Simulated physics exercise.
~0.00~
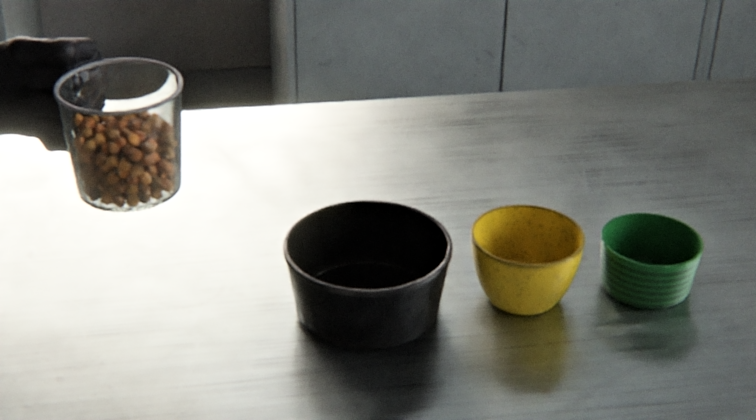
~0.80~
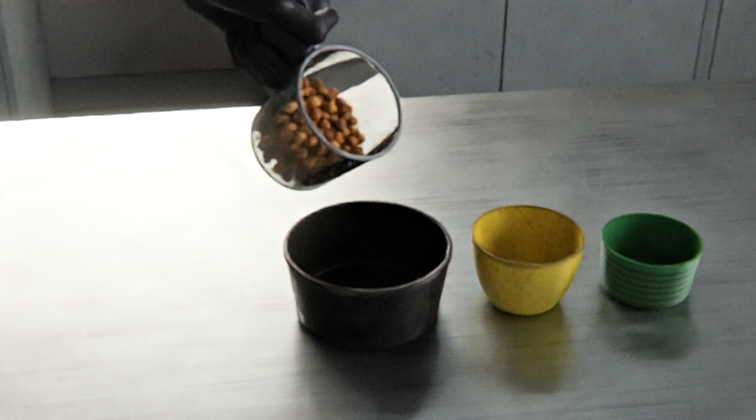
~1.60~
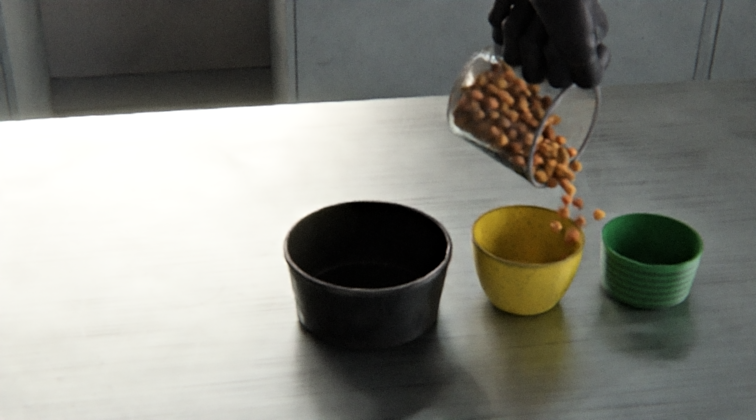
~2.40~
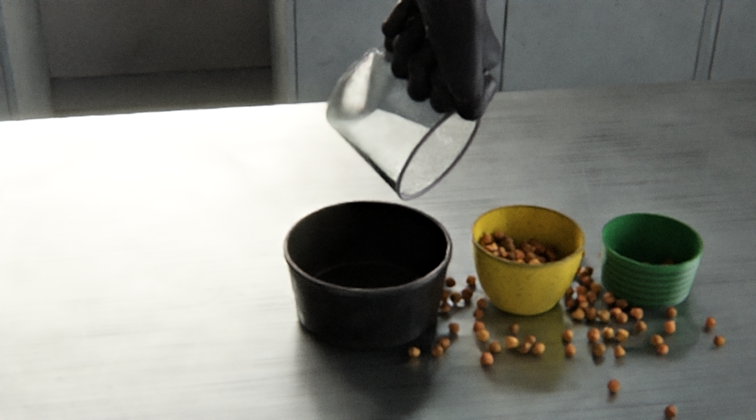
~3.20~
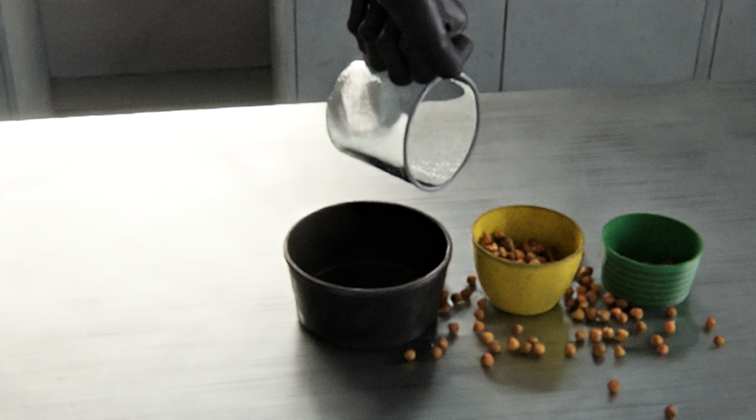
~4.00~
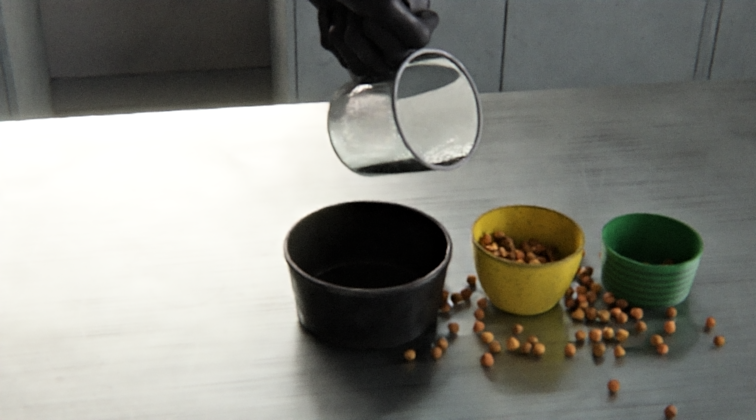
A clear cup filled with small brown roasted chickpeas, held by a black-gloved hand, starts upright at the left above a metal table. It moves right, tipping as it nears a black dish that stands beside a yellow bowl and a green dish. Over the yellow bowl it tilts further and the pieces begin to pour out. The emptied cup then swings back left above the black dish and gradually turns partway back. Most pieces end in the yellow bowl, with many scattered on the table and the black dish empty.
